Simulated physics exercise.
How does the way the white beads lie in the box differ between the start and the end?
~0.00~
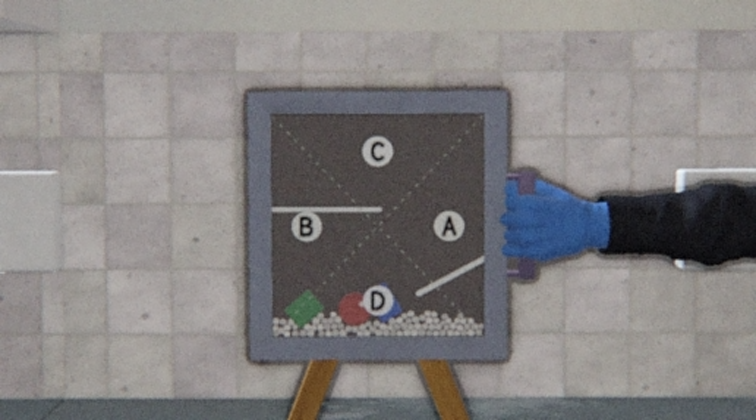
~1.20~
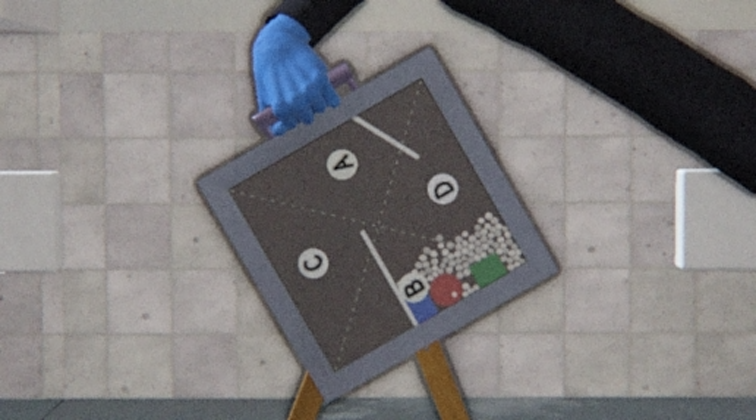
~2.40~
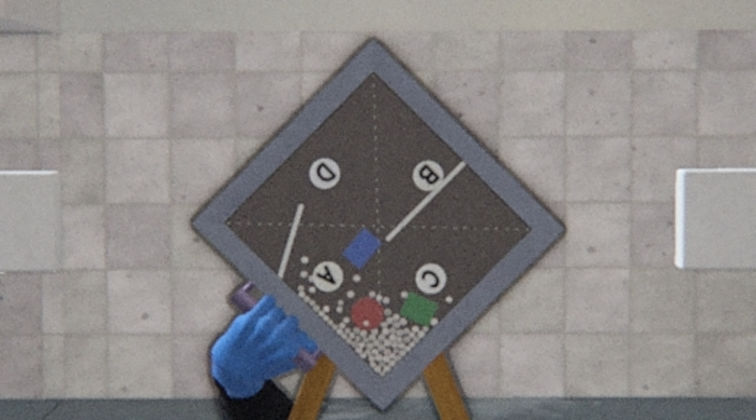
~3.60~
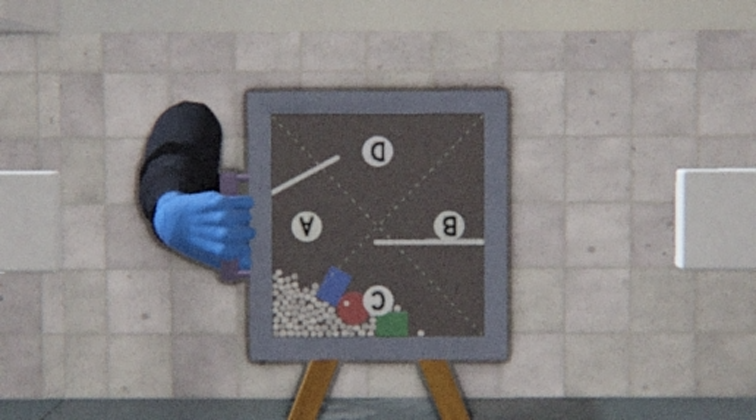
At the start they lie in a shallow, even layer across the whole bottom of the box. At the end they are heaped in the lower left corner, sloping down towards the right.
